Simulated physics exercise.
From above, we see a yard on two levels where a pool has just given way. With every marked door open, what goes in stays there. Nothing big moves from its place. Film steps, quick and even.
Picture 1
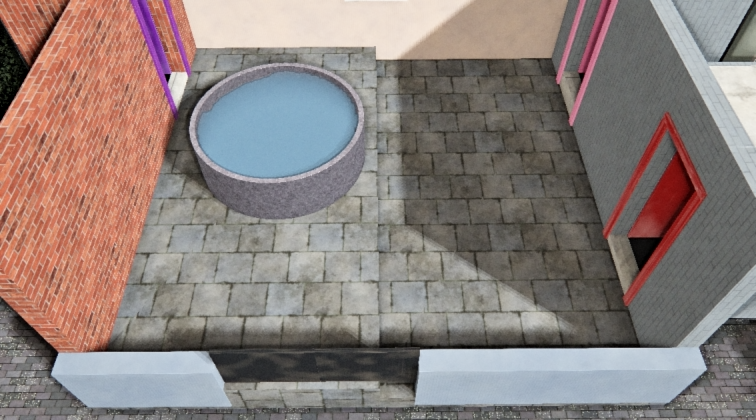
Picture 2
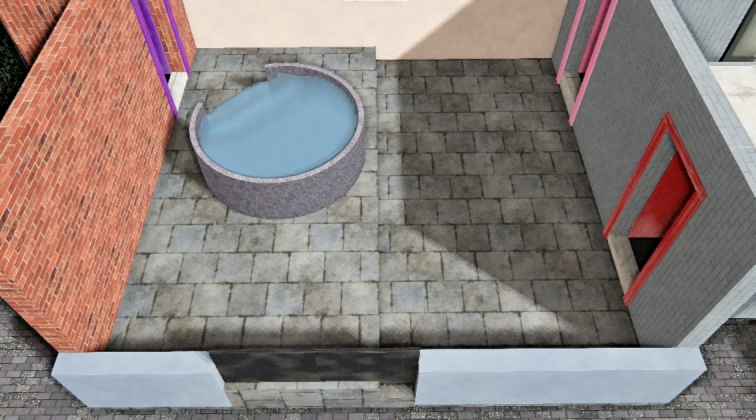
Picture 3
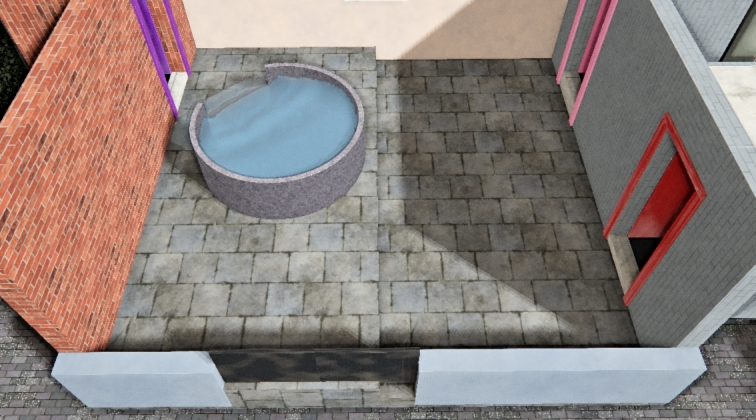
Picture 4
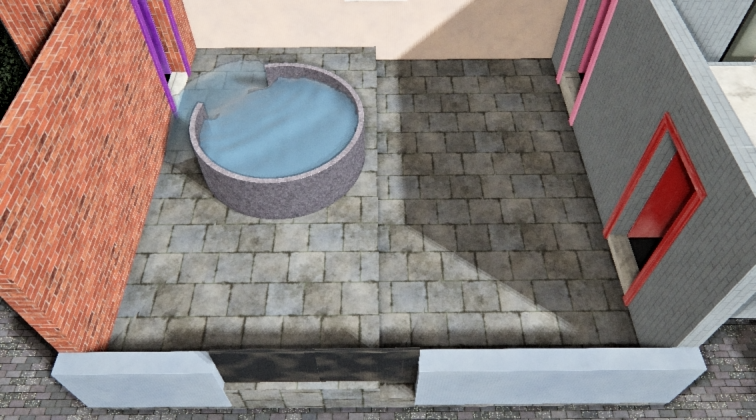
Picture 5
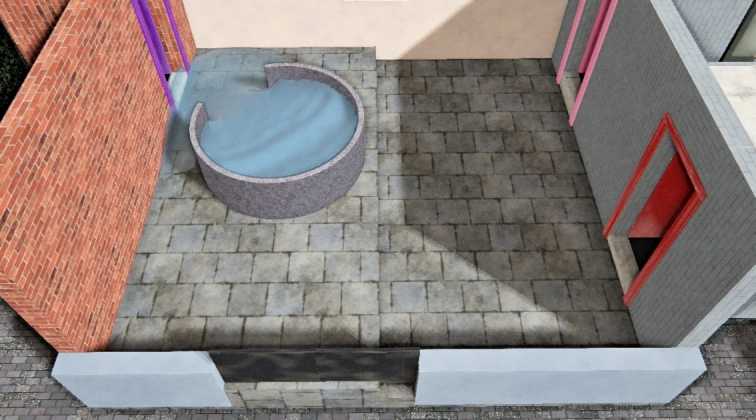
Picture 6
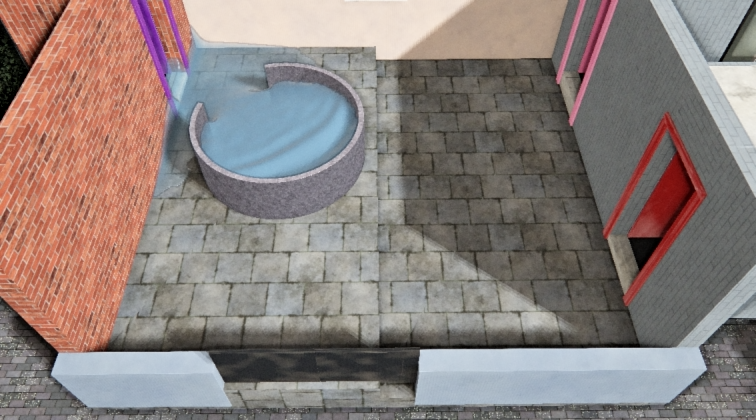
Paved yard seen from above, a round stone tank's far side opening in a gap and water pouring out across the paving behind.
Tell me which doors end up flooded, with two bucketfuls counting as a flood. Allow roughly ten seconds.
One by one: I expect the pink door to stop at two buckets or less; I expect the purple door to go past two buckets; I expect the red door to stop at two buckets or less.
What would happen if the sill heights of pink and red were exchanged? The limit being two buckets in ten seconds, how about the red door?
That way the red one stays in check.
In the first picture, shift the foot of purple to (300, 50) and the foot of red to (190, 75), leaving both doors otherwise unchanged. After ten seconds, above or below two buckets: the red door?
The red door crosses the line.
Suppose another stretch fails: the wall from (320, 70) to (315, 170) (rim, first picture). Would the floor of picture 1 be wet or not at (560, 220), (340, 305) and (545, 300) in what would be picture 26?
First soaked, second unwetted, third soaked.
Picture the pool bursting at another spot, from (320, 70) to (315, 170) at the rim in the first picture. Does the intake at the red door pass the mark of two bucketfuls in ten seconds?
Note: Red door admits more.
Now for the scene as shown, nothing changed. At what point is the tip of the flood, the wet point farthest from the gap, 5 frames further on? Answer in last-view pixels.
By then the tip should be at about (135, 260).
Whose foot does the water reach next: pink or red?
From the pictures, my answer is the pink one.
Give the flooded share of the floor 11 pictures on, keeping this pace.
About 25 per cent.
A moment on, water covers 15 % of the floor; the pink door not reached, the purple door far over two buckets in, the red door not reached.
Next, water covers 25 % of the floor; the pink door not reached, the purple door far over two buckets in, the red door not reached.
Then, water covers 55 % of the floor; the pink door wet at the sill, nothing in, the purple door far over two buckets in, the red door not reached.
Later, water covers 75 % of the floor; the pink door wet at the sill, nothing in, the purple door far over two buckets in, the red door wet at the sill, nothing in.
In the end, water covers 95 % of the floor; the pink door wet at the sill, nothing in, the purple door far over two buckets in, the red door wet at the sill, nothing in.
